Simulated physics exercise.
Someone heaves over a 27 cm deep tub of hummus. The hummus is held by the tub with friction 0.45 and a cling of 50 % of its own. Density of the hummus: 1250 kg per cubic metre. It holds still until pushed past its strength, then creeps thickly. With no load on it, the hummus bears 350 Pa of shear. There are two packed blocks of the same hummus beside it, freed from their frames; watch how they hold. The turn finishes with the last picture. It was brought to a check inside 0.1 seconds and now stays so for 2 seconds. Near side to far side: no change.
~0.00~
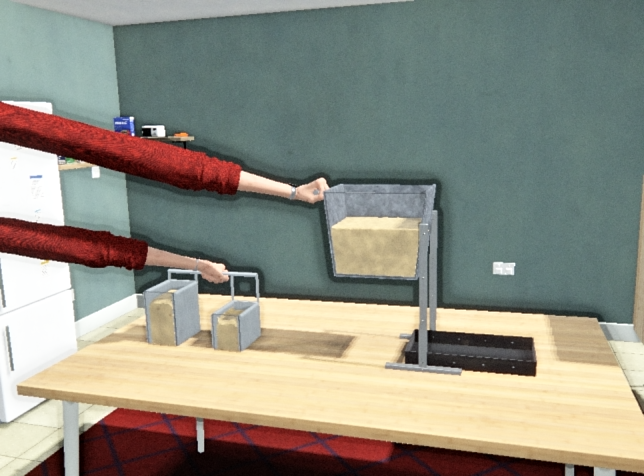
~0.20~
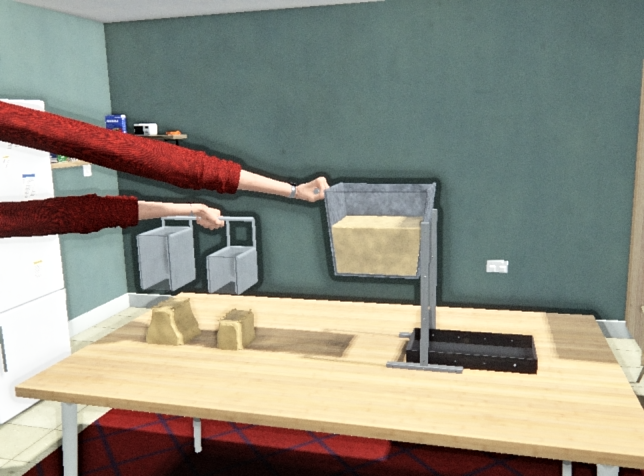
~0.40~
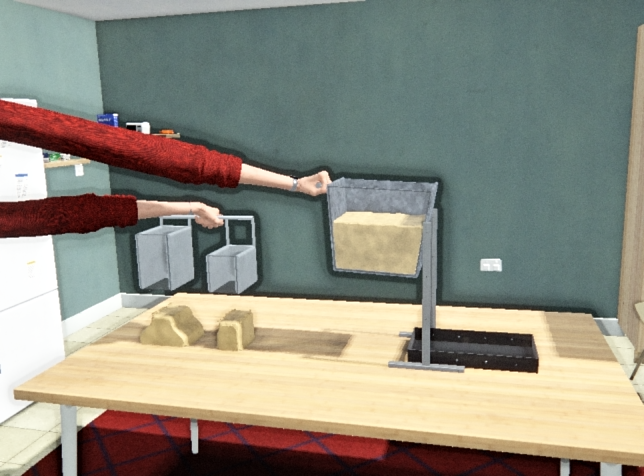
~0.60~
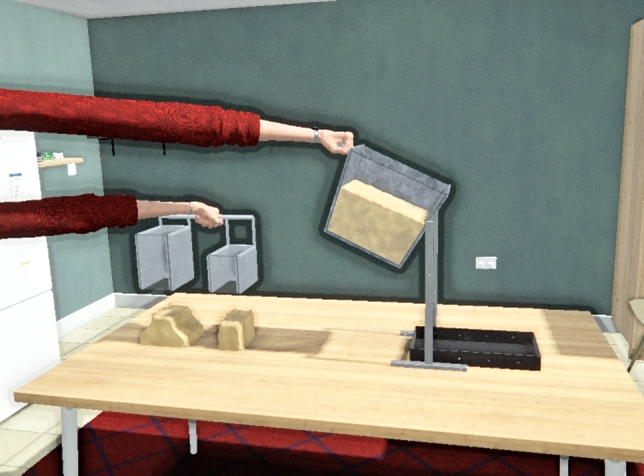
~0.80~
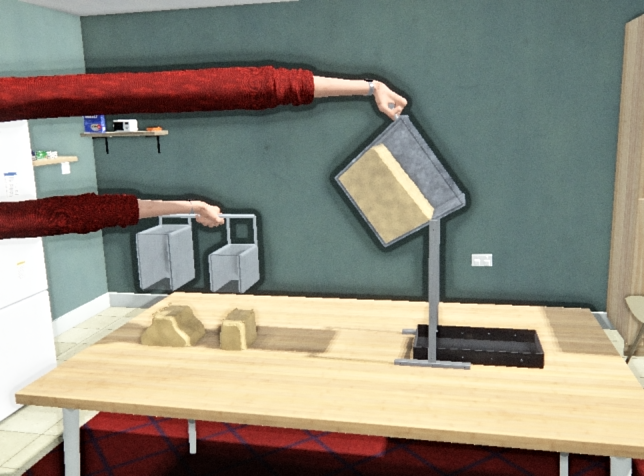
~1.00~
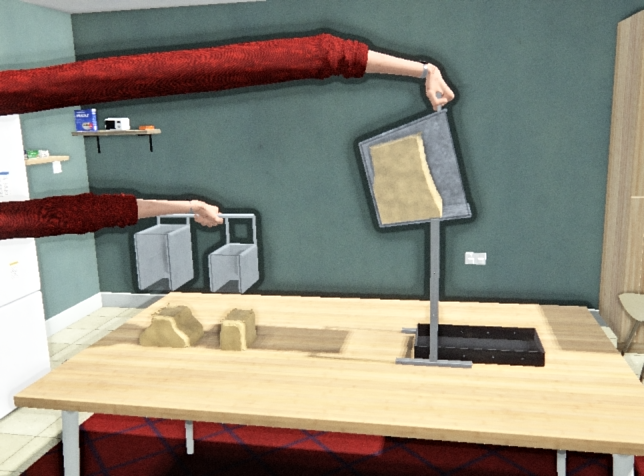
Red-sleeved arms lifting two small moulds off tan blocks that slump slightly, then tilting a clear bin steeply to the right.
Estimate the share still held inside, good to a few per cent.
I would say about 70 percent.
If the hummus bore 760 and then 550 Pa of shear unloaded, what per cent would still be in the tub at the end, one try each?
First 100 %, second 100 %.
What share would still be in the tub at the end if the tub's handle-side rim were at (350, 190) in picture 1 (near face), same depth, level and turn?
Near 100 per cent.
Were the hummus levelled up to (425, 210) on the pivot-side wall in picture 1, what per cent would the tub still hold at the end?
That works out near 55 %.
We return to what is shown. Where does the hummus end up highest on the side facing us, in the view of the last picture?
Highest point: Approx. (392, 182).
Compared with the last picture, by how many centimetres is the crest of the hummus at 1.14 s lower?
About 7 cm.
After 1.14 s, the tub is at 76 degrees and holds 100 %.
After 1.31 s, the tub is at 76 degrees and holds 83 %.
After 1.48 s, the tub is at 76 degrees and holds 71 %.
After 1.65 s, the tub is at 76 degrees and holds 70 %.
After 3.00 s, the tub is at 76 degrees and holds 70 %.
